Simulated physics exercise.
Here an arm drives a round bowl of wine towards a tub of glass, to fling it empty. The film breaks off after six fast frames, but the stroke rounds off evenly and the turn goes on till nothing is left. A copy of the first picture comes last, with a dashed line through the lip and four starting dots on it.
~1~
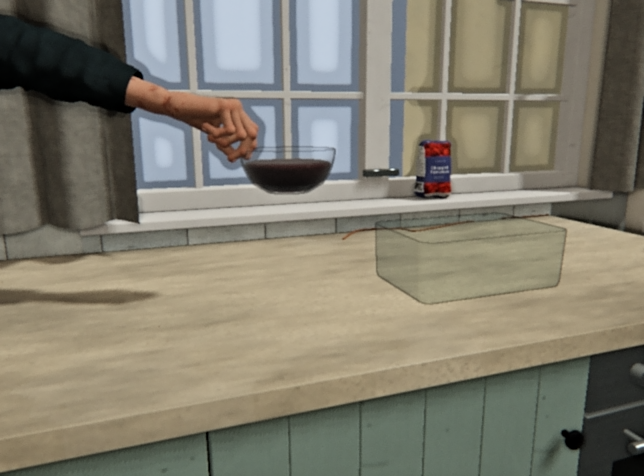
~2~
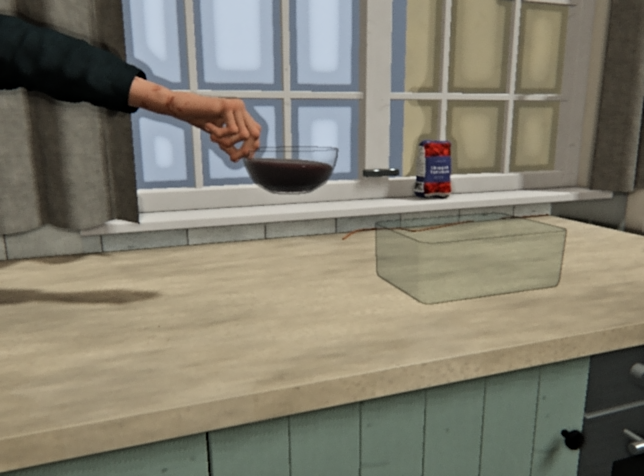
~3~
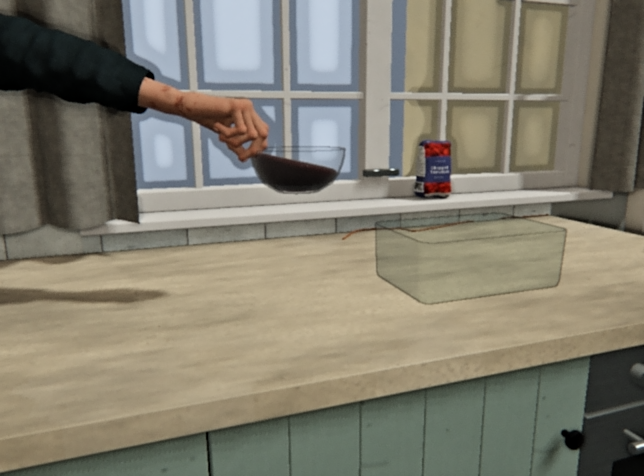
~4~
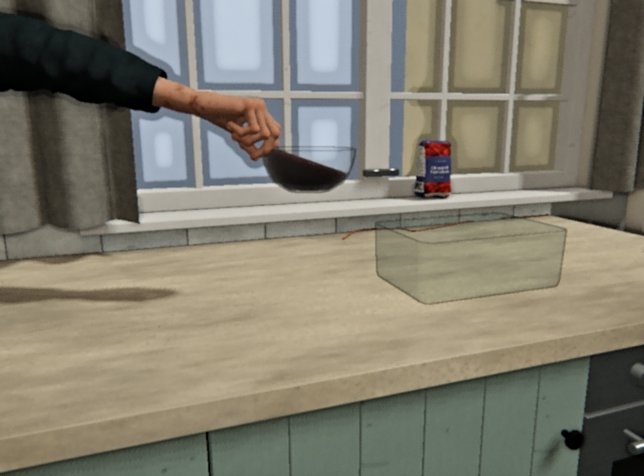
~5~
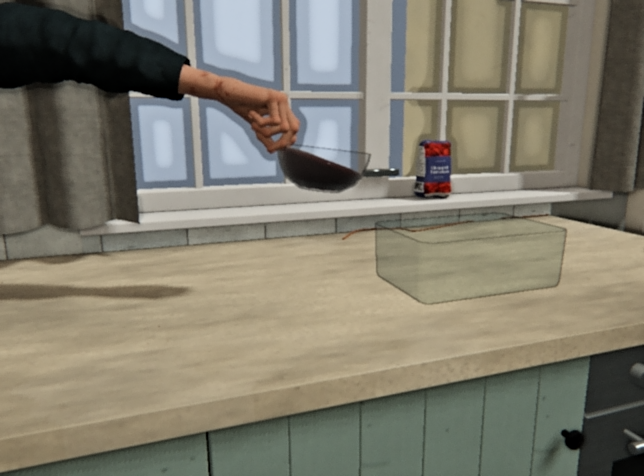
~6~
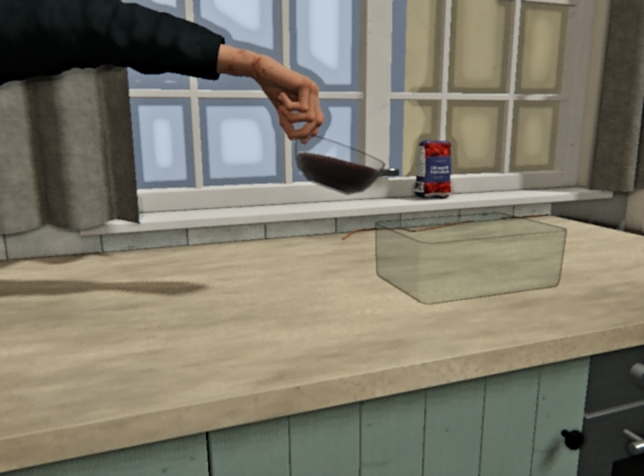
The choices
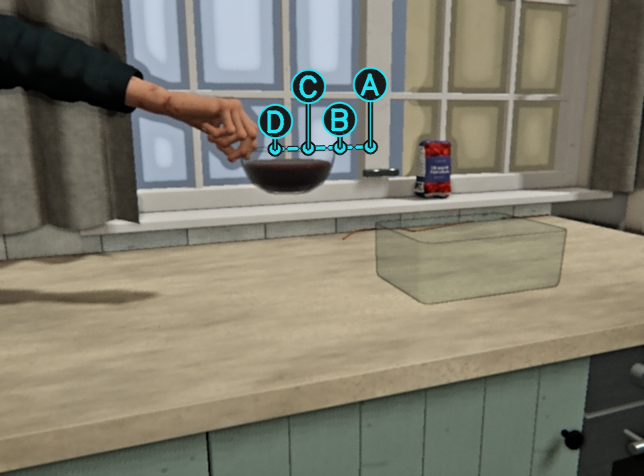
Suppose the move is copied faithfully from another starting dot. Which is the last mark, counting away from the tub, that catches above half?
That is place C.
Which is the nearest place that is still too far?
Place D.
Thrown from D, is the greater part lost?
Yes.
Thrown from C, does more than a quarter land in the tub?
Yes, clearly.
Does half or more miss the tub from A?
No, not at all.
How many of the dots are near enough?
Three of the four.
On the marked copy, A at (370, 146); B at (339, 147); C at (308, 148); D at (275, 149).
For place A, about 87 % lands in the tub, 1 % falls short and 11 % goes beside or beyond.
For place B, about 88 % lands in the tub, 4 % falls short and 8 % goes beside or beyond.
For place C, about 69 % lands in the tub, 26 % falls short and 5 % goes beside or beyond.
For place D, about 20 % lands in the tub, 77 % falls short and 4 % goes beside or beyond.
